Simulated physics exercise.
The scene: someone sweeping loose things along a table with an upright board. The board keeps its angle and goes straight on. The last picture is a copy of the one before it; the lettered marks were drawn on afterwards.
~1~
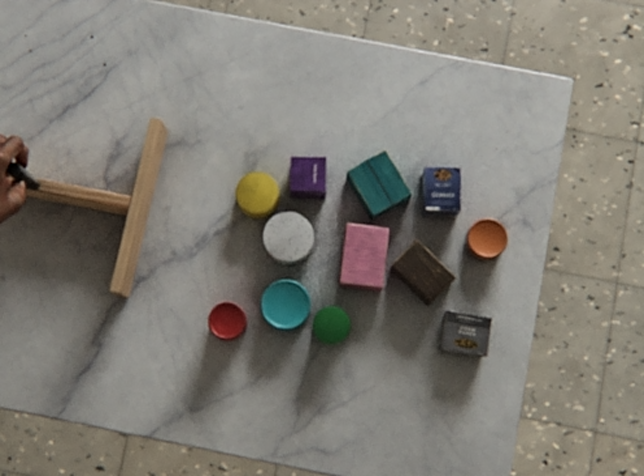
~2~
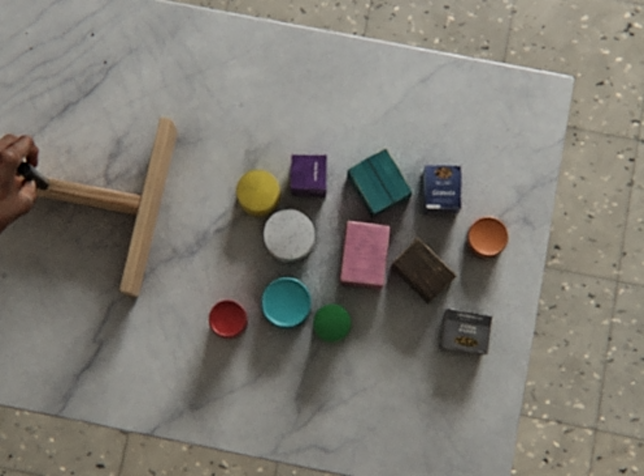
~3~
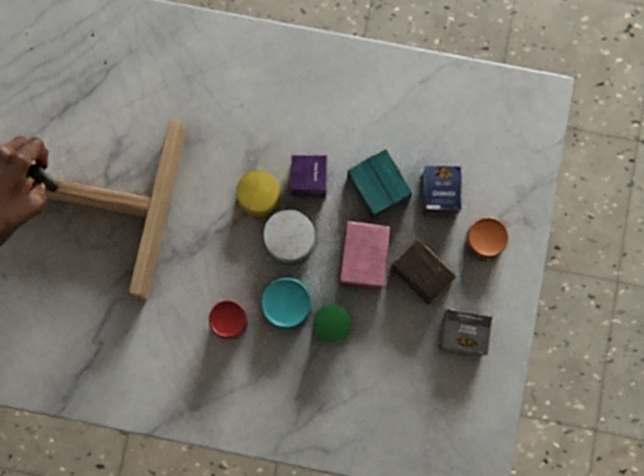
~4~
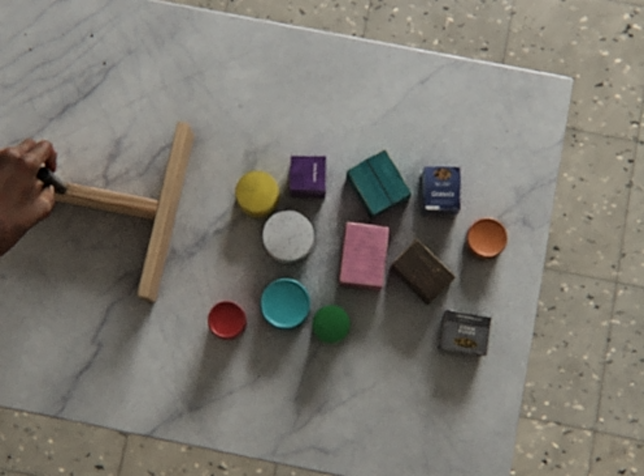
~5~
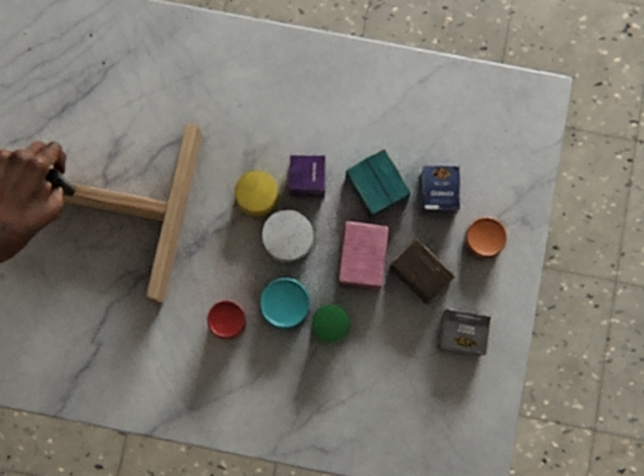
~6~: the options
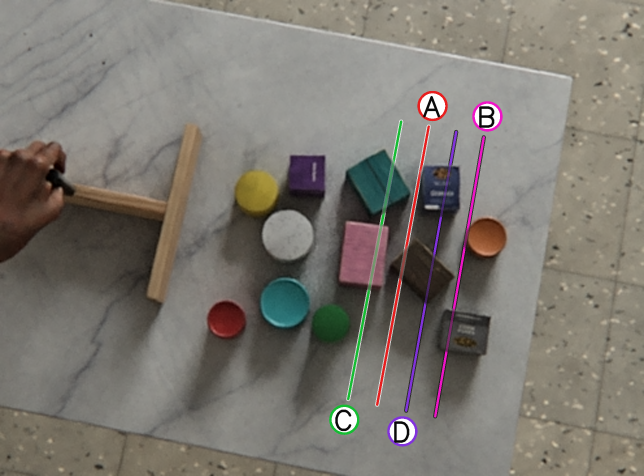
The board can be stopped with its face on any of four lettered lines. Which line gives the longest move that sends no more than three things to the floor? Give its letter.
As far as mark B.
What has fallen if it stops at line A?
It is the orange tub.
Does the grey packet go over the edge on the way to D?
No.
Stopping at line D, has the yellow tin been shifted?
Yes.
On the marked copy, A at (404, 262); B at (460, 273); C at (375, 257); D at (432, 268).
Taking B. A third of the way, board (276, 230); red jar (261, 342); turquoise box (382, 181).
Two thirds of the way, board (381, 250); orange tub (527, 242); black block (495, 276).
When it is over, board (460, 266); black block over the edge; blue packet over the edge; three fallen.
As for the rest, A is within the limit but short; C is within the limit but short; D is within the limit but short.
